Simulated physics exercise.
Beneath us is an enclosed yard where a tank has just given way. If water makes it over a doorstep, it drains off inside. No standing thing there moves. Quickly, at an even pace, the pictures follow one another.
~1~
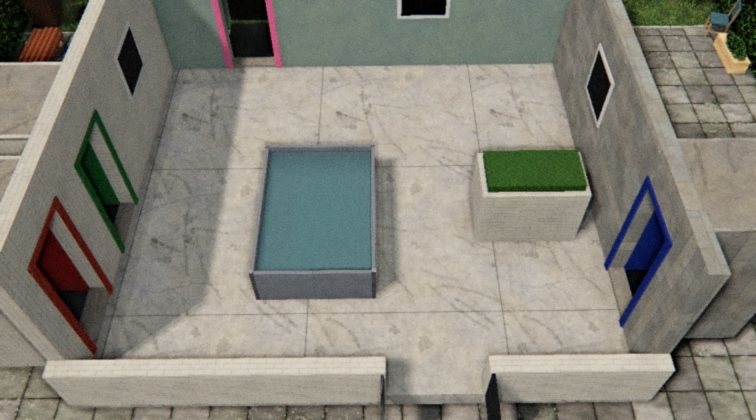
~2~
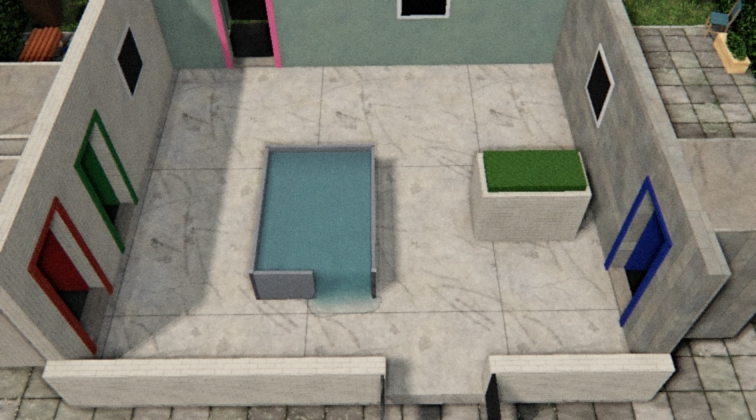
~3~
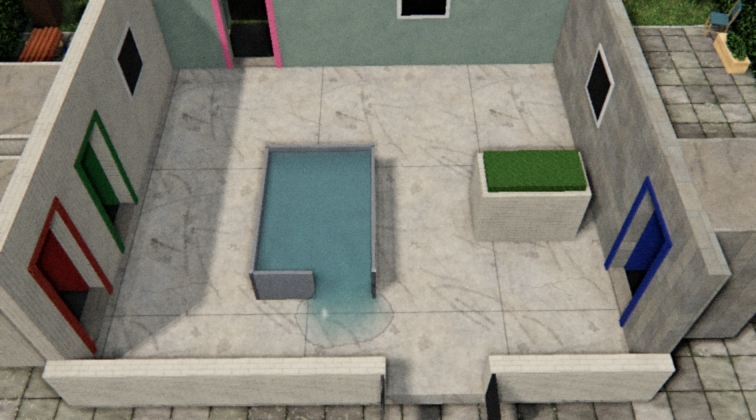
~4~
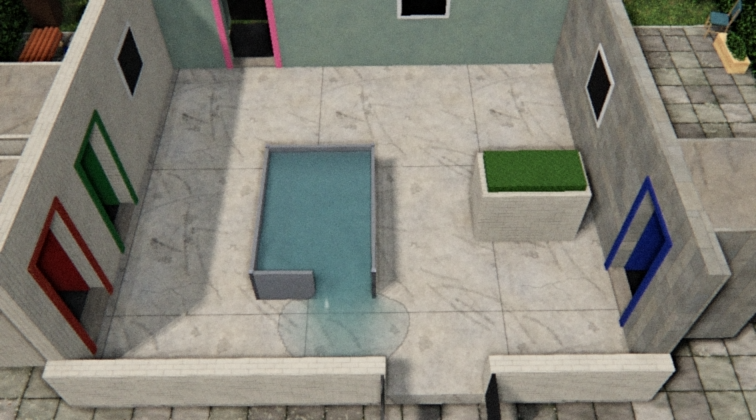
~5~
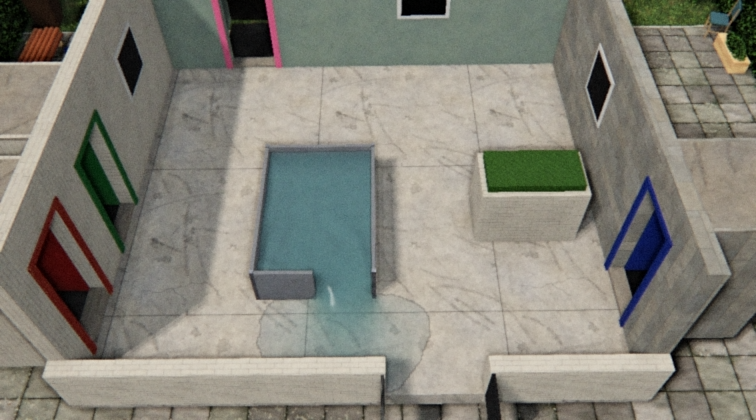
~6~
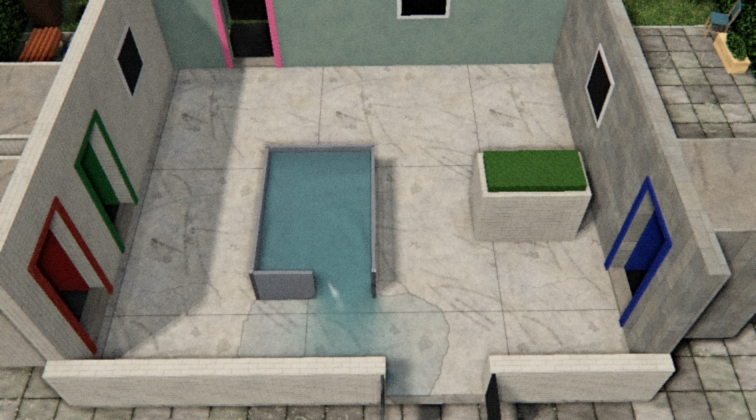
A walled yard holds a still tank until its front opens and water spreads across the floor.
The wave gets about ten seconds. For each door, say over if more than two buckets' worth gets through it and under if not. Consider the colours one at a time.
Red door: Not too much gets in there; green door: Not too much gets in there; blue door: Not too much gets in there; pink door: Not too much gets in there.
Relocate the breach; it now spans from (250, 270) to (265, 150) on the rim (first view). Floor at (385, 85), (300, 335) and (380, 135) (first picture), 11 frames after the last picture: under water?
Taken in turn they're unwetted, unwetted and unwetted.
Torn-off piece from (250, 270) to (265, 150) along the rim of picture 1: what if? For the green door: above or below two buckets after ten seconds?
I'd say the green door exceeds the limit.
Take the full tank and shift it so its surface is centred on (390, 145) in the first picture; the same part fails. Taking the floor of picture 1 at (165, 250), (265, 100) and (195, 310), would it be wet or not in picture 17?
In the order asked: Not reached, not reached, not reached.
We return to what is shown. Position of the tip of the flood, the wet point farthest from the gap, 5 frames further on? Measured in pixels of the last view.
Front's tip: Near (137, 382).
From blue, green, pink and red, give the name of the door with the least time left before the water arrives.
Call: The red door.
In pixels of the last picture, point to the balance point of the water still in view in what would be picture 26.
Roughly (314, 274) in the last picture.
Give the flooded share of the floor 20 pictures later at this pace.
Near 30 in a hundred.
A moment on, water covers 10 % of the floor; the red door not reached, the green door not reached, the blue door not reached, the pink door not reached.
Next, water covers 20 % of the floor; the red door wet at the sill, nothing in, the green door not reached, the blue door not reached, the pink door not reached.
Then, water covers 30 % of the floor; the red door wet at the sill, nothing in, the green door wet at the sill, nothing in, the blue door wet at the sill, nothing in, the pink door not reached.
Later, water covers 55 % of the floor; the red door wet at the sill, nothing in, the green door wet at the sill, nothing in, the blue door under two buckets in, the pink door not reached.
In the end, water covers 80 % of the floor; the red door wet at the sill, nothing in, the green door wet at the sill, nothing in, the blue door under two buckets in, the pink door wet at the sill, nothing in.
